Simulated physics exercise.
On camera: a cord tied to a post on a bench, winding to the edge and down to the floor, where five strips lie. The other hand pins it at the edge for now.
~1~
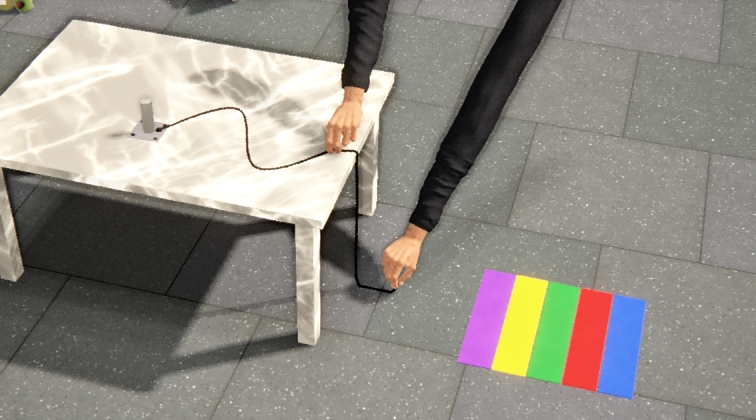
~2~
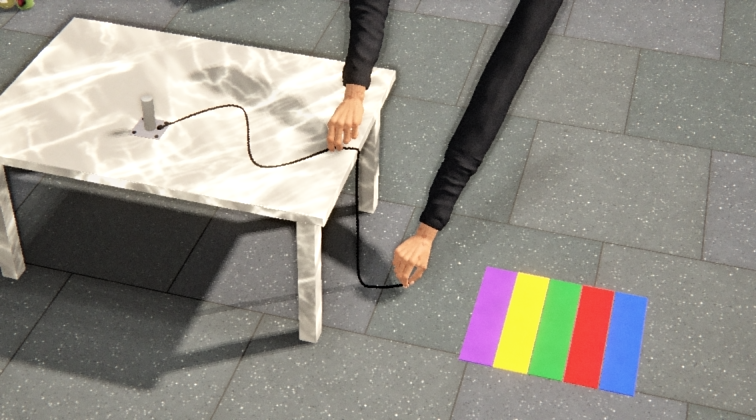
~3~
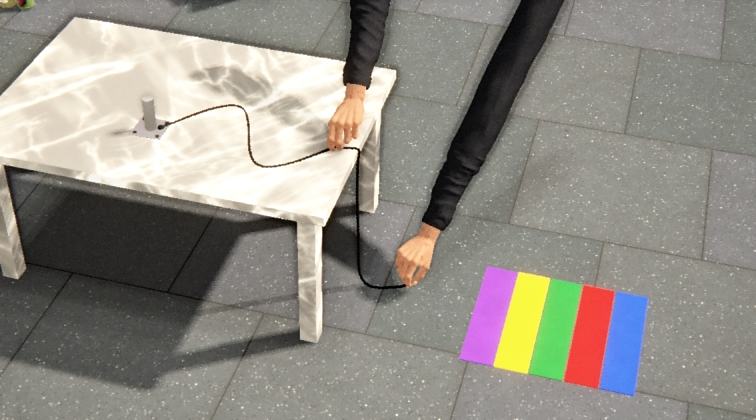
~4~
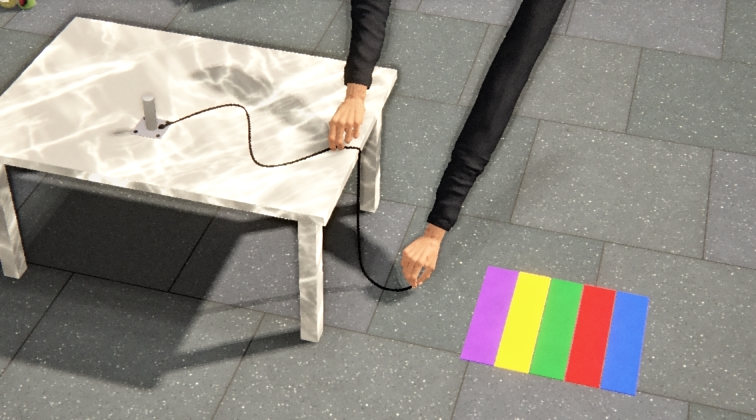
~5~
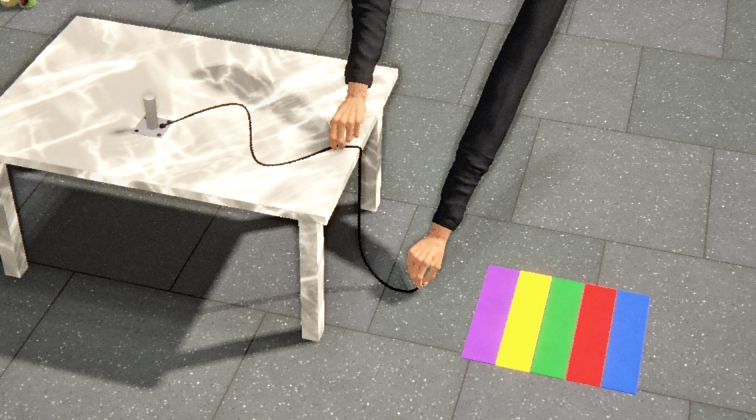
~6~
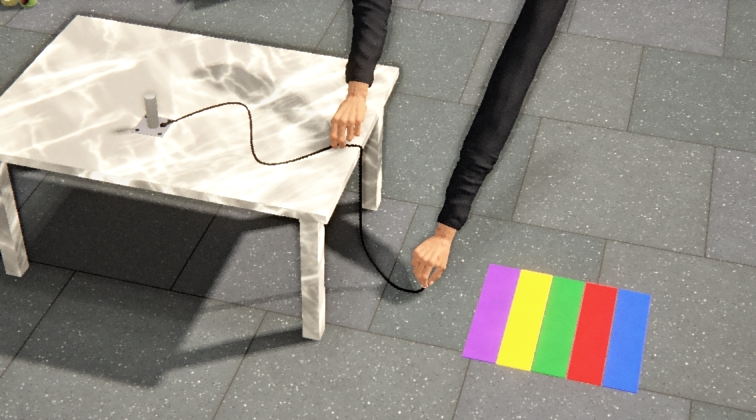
A pale marble-patterned table with a small grey post stands on dark grey paving, seen from above at an angle. A black cord runs from the post in curves to the table's right edge, where one black-sleeved hand pins it, then down to another hand near the ground, left of purple, yellow, green, red and blue strips. The lower hand moves the cord's end slightly rightward, while the view barely shifts.
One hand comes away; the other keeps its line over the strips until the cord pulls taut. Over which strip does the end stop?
Over blue.
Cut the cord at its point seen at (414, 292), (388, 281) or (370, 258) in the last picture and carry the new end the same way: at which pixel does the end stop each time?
In that order: (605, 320), (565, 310) and (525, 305).
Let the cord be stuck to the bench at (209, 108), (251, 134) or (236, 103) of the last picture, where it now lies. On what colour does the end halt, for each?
In that order: Red; green; red.
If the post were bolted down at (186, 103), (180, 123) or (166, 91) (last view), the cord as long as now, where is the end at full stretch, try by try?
Near (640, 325), (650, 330) and (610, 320).
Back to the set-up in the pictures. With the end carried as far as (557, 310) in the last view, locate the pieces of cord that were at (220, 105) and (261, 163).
The first at (226, 136), the second at (353, 152).
Early on, end near (558, 310); over green.
Midway, end near (600, 318); over red.
At the end of the slack, end near (627, 323); over blue. The end stops over the blue strip.
